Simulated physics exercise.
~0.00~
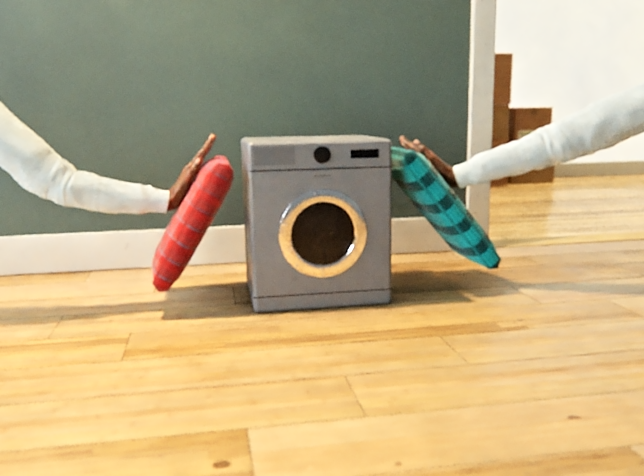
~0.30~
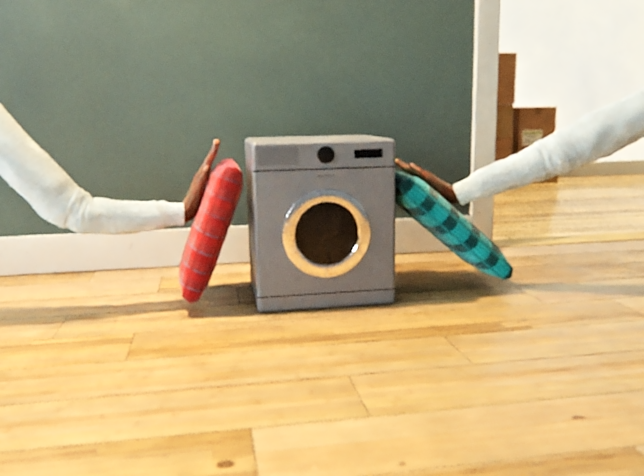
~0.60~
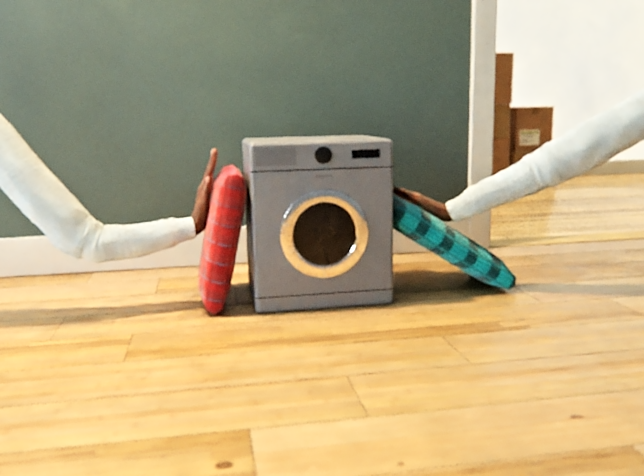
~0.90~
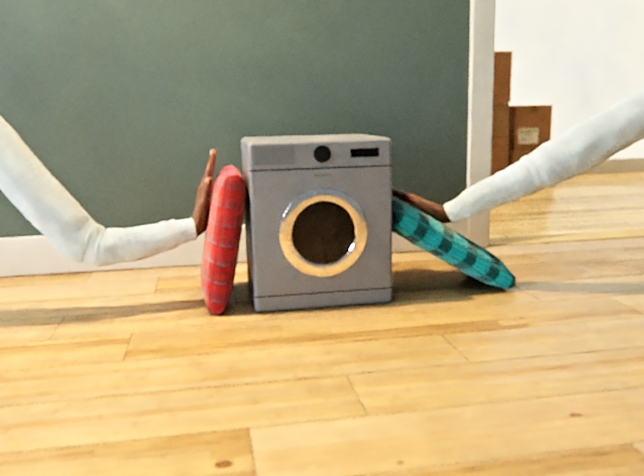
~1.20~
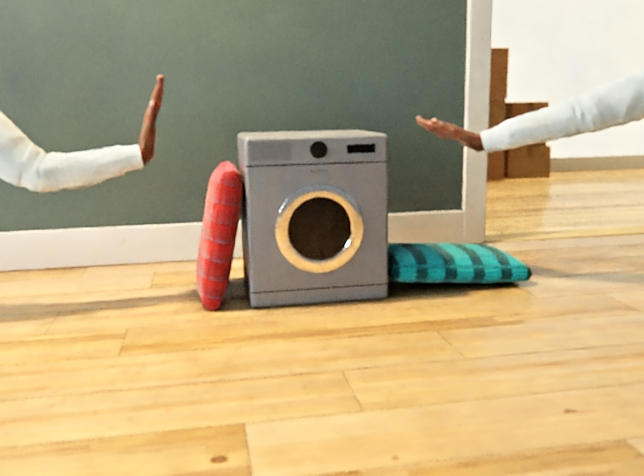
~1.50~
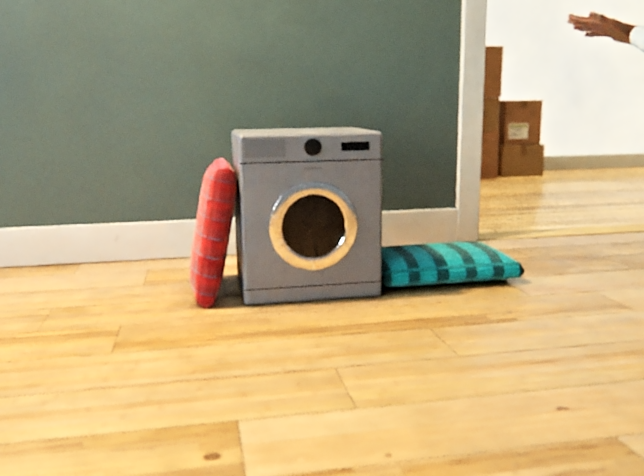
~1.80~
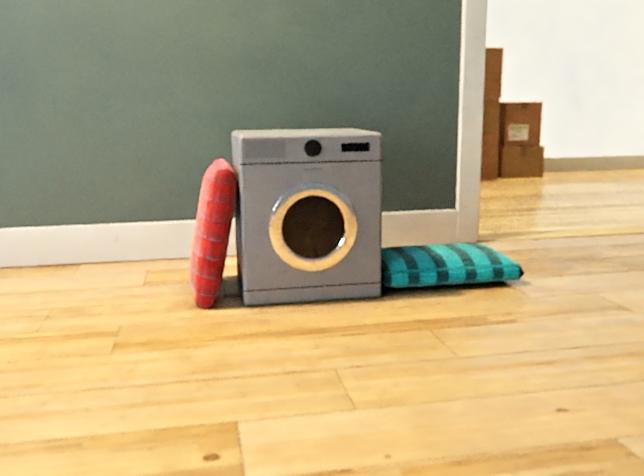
Two hands lean cushions against a grey machine and withdraw; only the turquoise one falls flat.
